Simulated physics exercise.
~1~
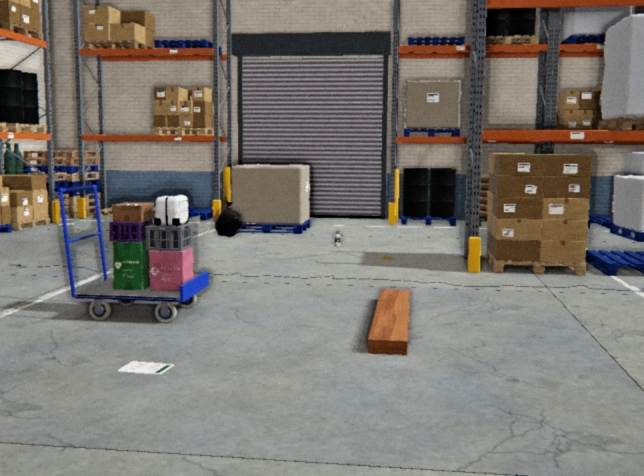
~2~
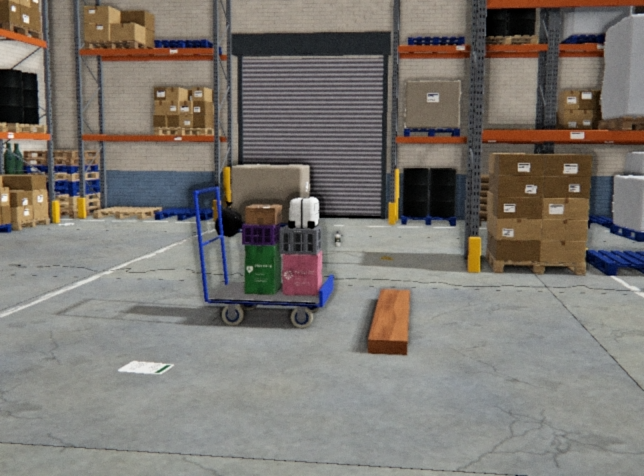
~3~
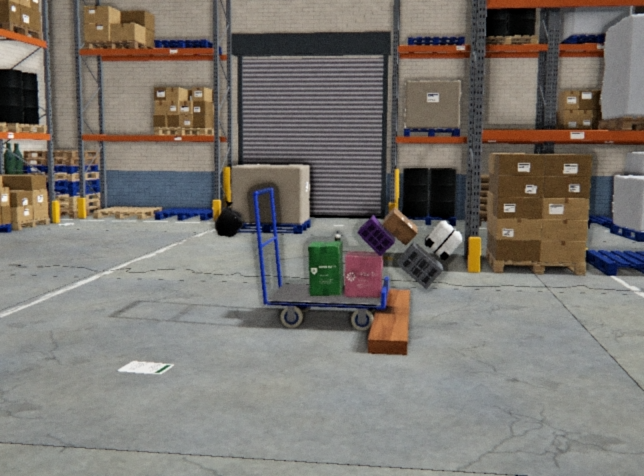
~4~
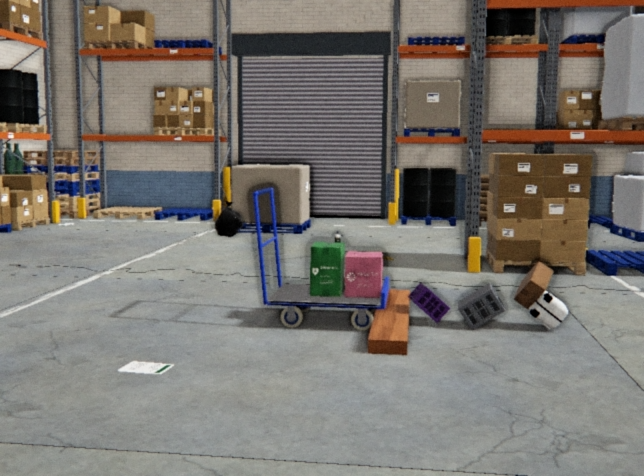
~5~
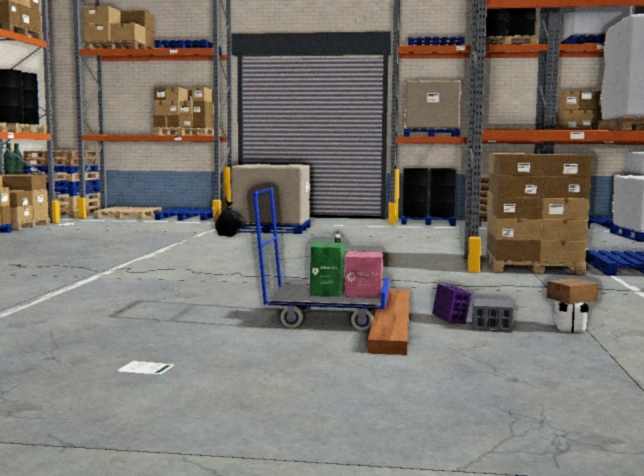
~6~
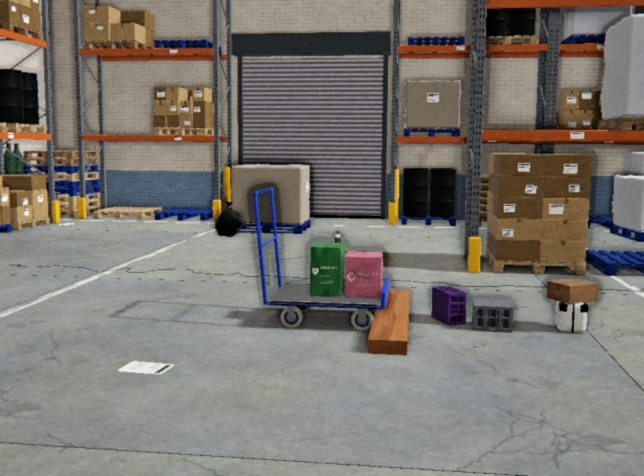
We see a loaded blue cart roll right across a warehouse floor and stop against a wooden beam, sending its upper crates, parcel and white case tumbling forward onto the floor beyond, where they settle, while the green and pink boxes stay upright on the deck.
